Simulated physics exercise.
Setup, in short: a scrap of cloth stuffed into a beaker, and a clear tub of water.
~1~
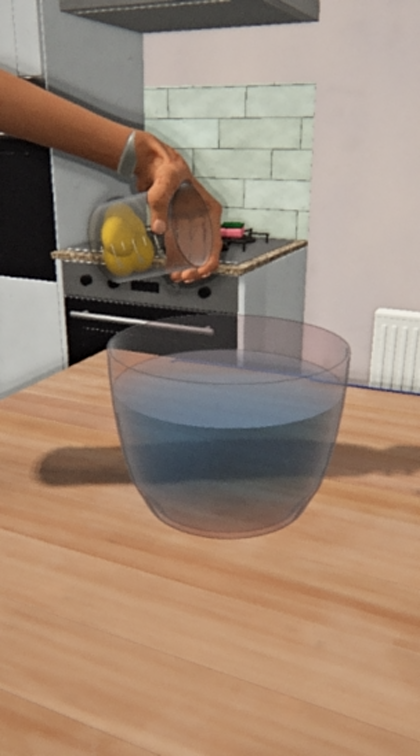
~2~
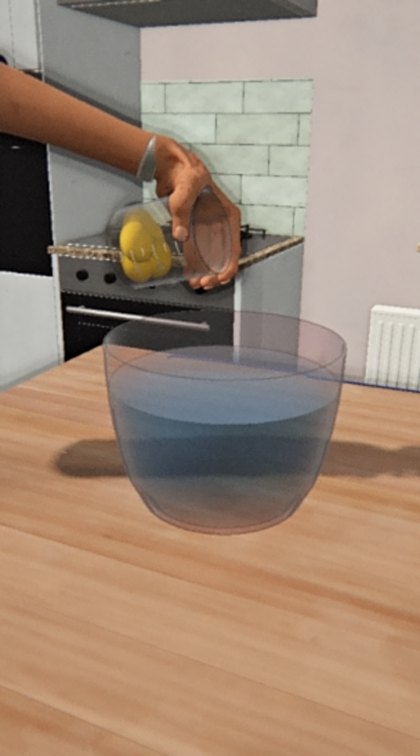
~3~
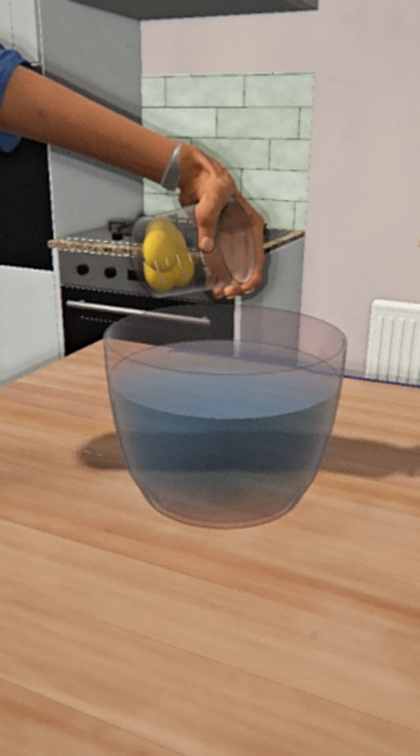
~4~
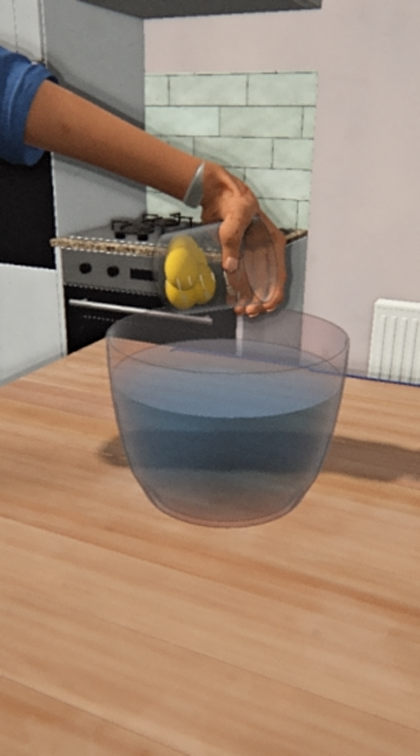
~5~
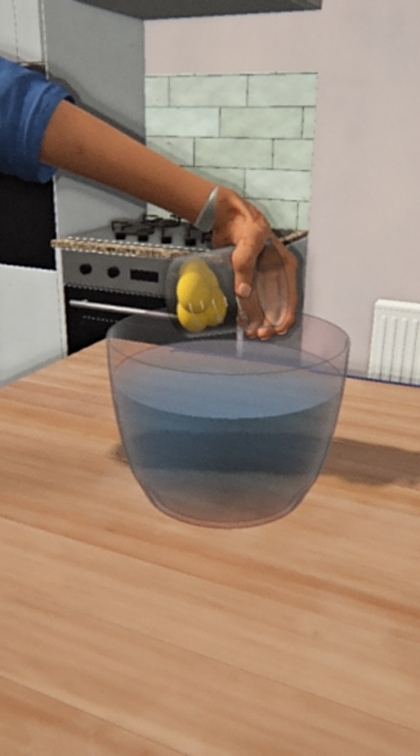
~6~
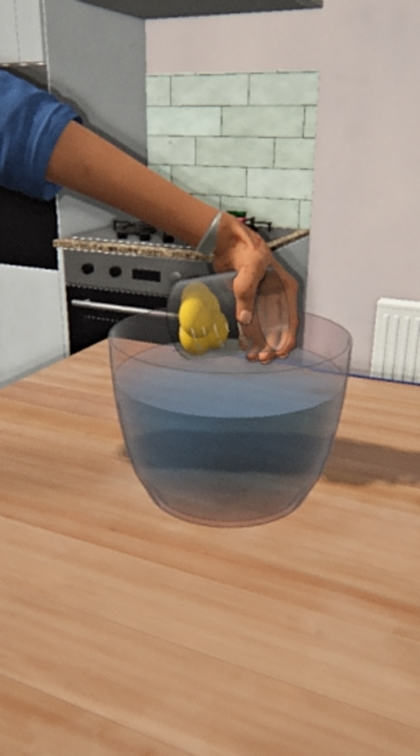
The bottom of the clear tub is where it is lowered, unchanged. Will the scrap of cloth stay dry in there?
No.
A moment on, the beaker enters the water.
Further on, water pours in as the air escapes.
When it is over, the beaker is under, flooded, and the scrap of cloth is wet.
